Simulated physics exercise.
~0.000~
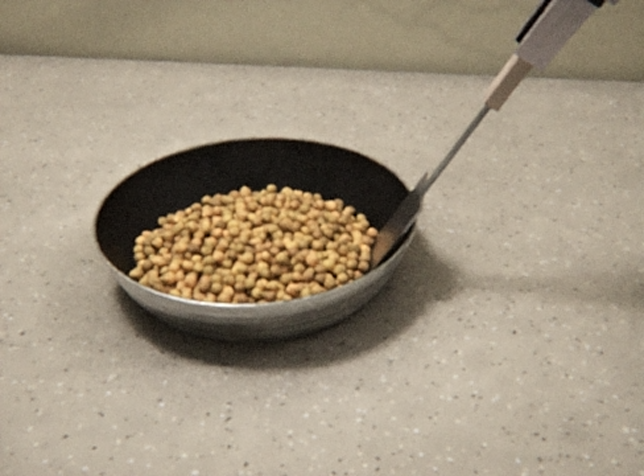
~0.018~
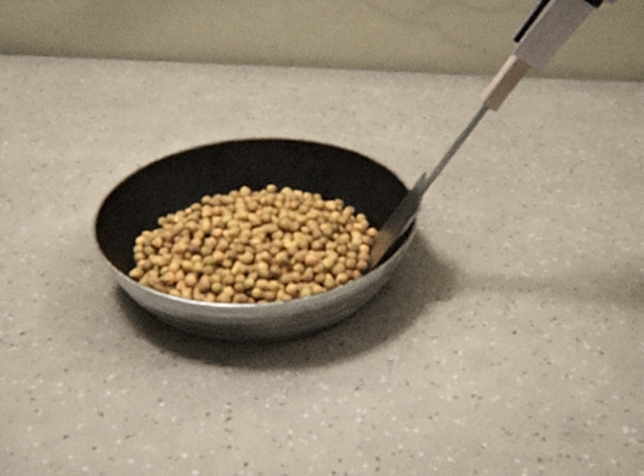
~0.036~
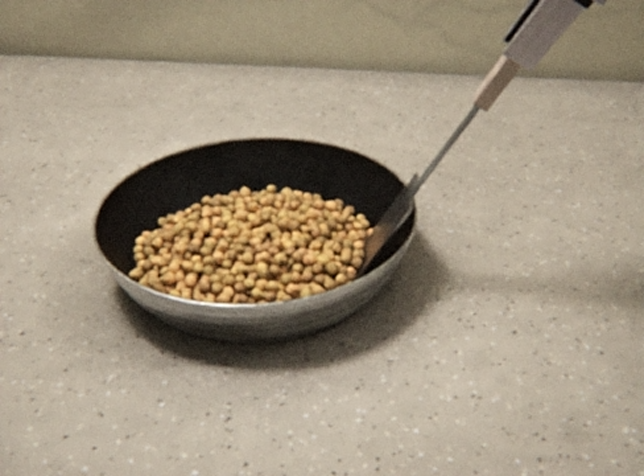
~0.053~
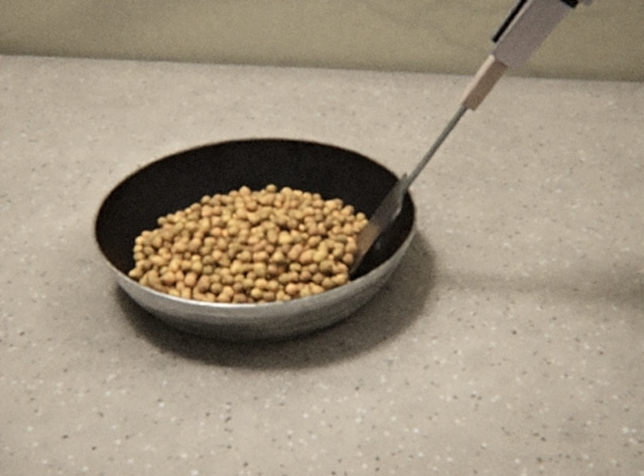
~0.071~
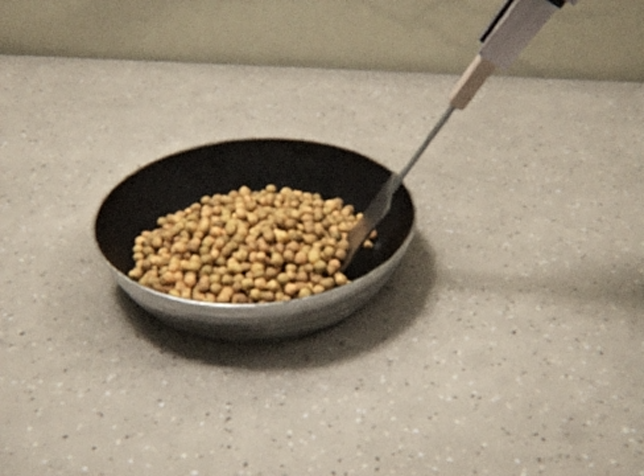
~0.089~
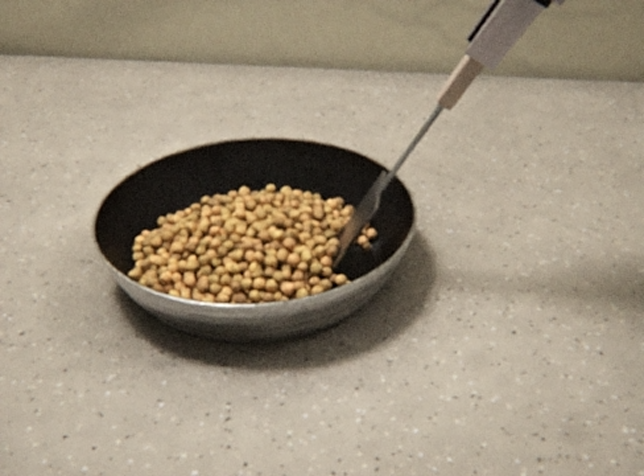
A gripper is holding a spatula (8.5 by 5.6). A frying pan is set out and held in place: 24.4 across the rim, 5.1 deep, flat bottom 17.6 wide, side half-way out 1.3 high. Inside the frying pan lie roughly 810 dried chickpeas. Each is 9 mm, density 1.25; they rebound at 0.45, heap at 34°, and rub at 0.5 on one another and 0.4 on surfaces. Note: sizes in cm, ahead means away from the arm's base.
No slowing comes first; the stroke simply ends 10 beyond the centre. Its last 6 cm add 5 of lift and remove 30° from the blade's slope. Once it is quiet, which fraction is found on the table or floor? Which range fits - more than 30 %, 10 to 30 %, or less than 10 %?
The range that fits is less than 10 %.
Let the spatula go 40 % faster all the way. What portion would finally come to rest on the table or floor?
It would be near 10 per cent.
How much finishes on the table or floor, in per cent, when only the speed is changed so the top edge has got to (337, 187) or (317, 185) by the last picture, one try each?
Respectively, around 15 and 15 per cent.
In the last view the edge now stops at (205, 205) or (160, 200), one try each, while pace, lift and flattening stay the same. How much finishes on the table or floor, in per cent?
Respectively about 0 and 0 percent end on the table or floor.
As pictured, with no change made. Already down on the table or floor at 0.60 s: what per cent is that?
Around 5 %.
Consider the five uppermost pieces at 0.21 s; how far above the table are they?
They are around 4 cm up.
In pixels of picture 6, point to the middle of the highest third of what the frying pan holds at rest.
Roughly at (168, 237).
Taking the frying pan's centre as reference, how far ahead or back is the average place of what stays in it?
Ahead of centre, roughly 3.0 centimetres.
After 0.21 s, sloping 59°, highest piece 4 above the table; 814 in the frying pan.
After 0.34 s, sloping 48°, highest piece 6 above the table; 814 in the frying pan.
After 0.60 s, sloping 29°, highest piece 5 above the table; 762 in the frying pan, 51 on the table or floor, 1 on the blade or in flight.
After 1.65 s, sloping 29°, highest piece 5 above the table; 762 in the frying pan, 52 on the table or floor.
In the end, 762 in the frying pan, 52 on the table or floor. That is 6 % on the table or floor.
